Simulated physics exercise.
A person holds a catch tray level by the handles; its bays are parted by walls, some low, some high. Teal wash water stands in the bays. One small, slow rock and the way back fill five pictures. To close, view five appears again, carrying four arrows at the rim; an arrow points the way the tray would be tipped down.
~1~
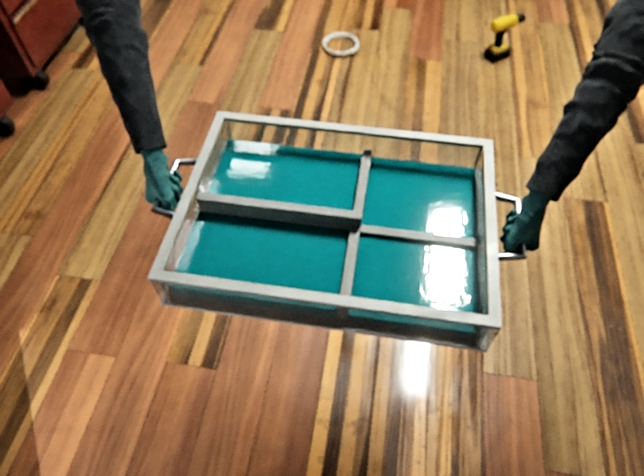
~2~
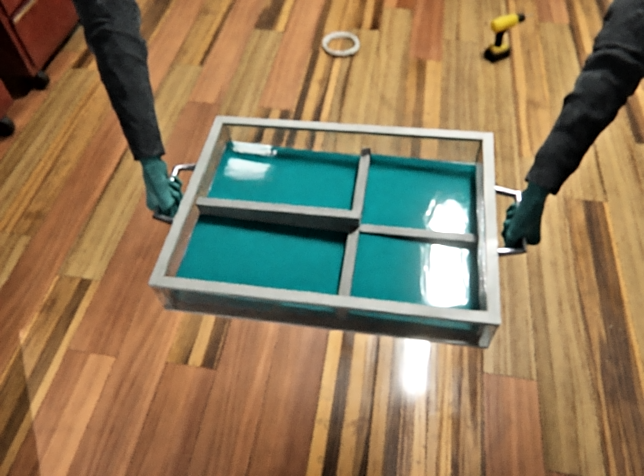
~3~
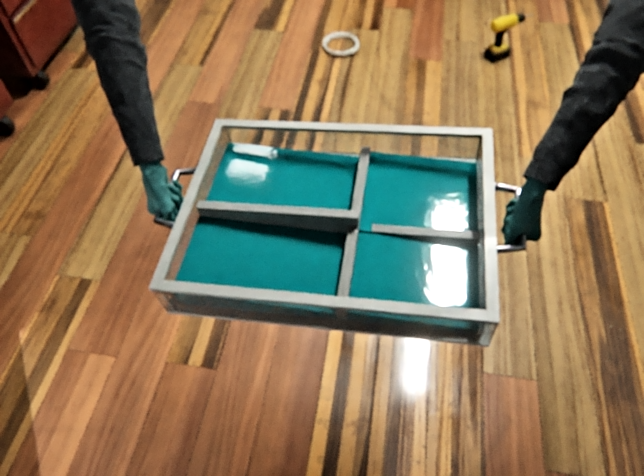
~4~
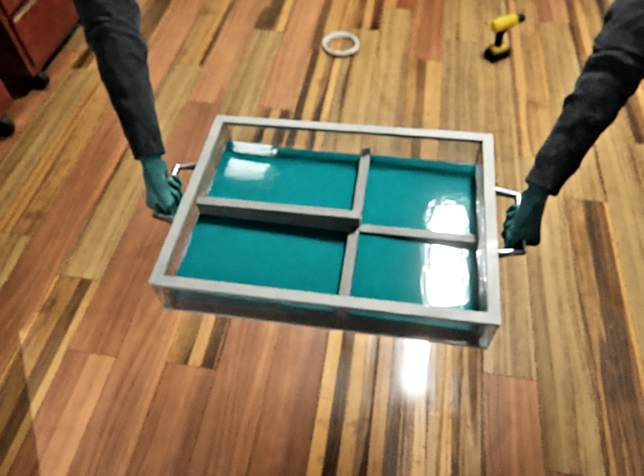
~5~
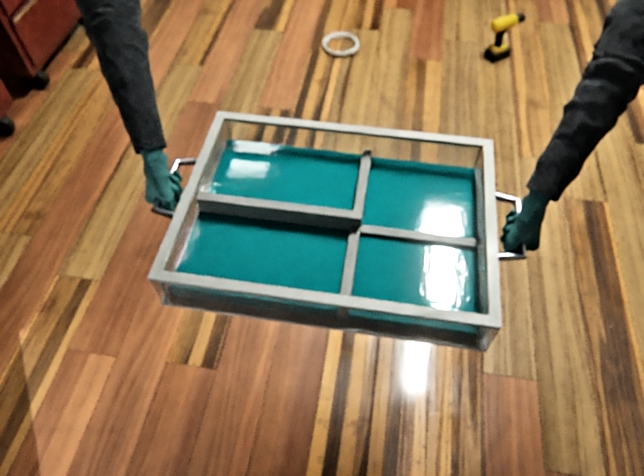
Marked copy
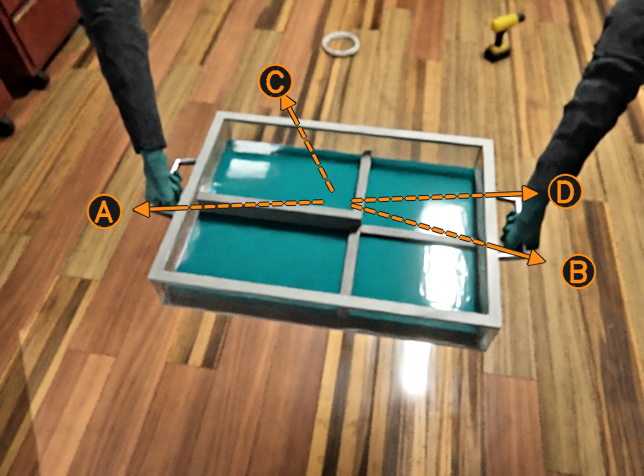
Gloved hands tilt a divided tray of teal liquid slightly left, then level it again.
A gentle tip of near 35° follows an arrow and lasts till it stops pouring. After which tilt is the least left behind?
Direction C.
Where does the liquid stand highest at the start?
It is the front left one.
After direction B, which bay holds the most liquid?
It is the front right one.
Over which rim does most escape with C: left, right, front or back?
The back rim.
On the marked copy, A ends at (139, 209); B ends at (539, 260); C ends at (284, 98); D ends at (532, 193).
With A, about 33 % stays in the tray, the largest part in the front left bay.
With B, about 29 % stays in the tray, the largest part in the front right bay.
With C, about 21 % stays in the tray, the largest part in the back left bay.
With D, about 29 % stays in the tray, the largest part in the back right bay.
